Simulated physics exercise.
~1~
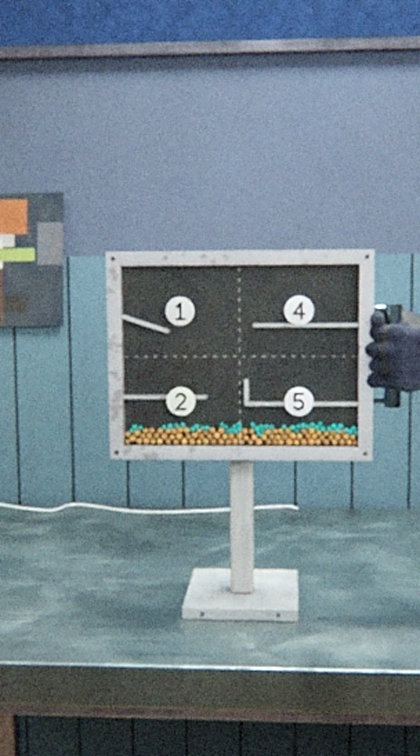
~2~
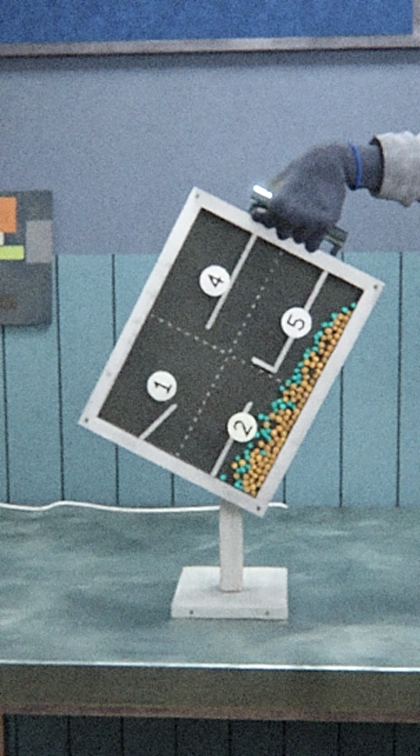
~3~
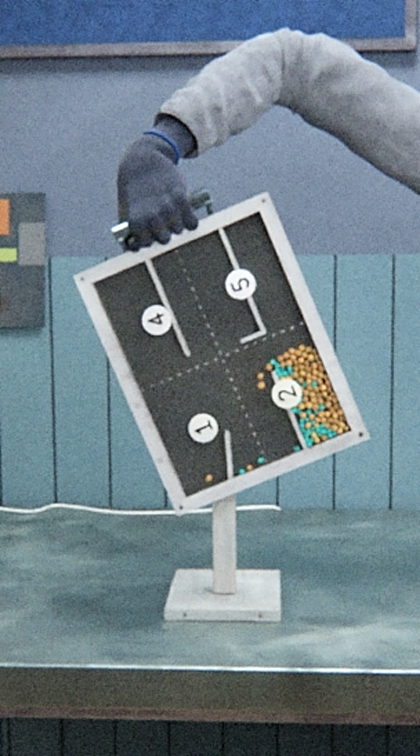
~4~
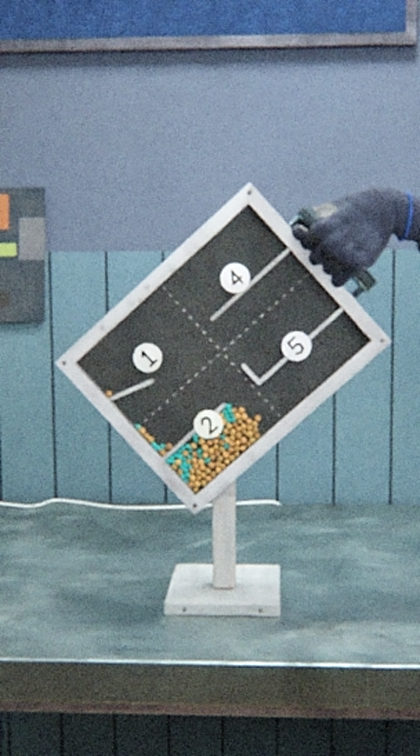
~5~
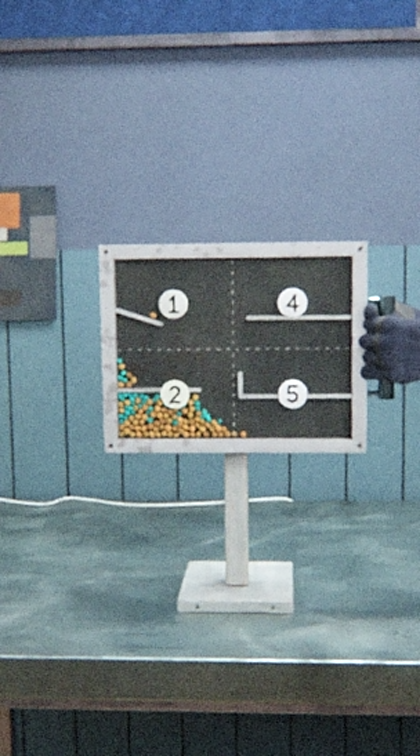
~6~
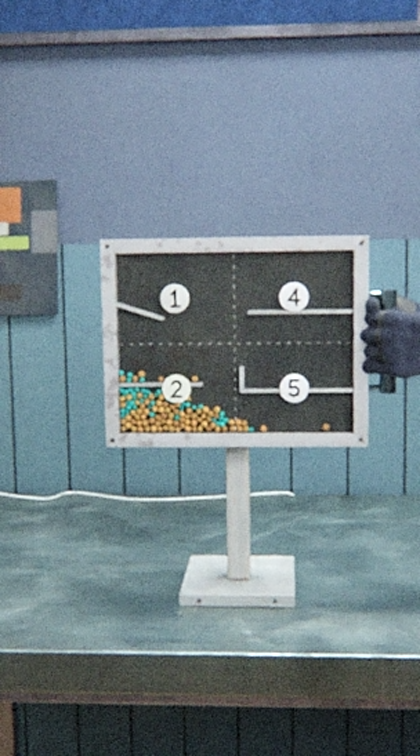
A gloved hand tilting a framed case of orange and turquoise beads anticlockwise, then returning it level, leaving them heaped lower left.
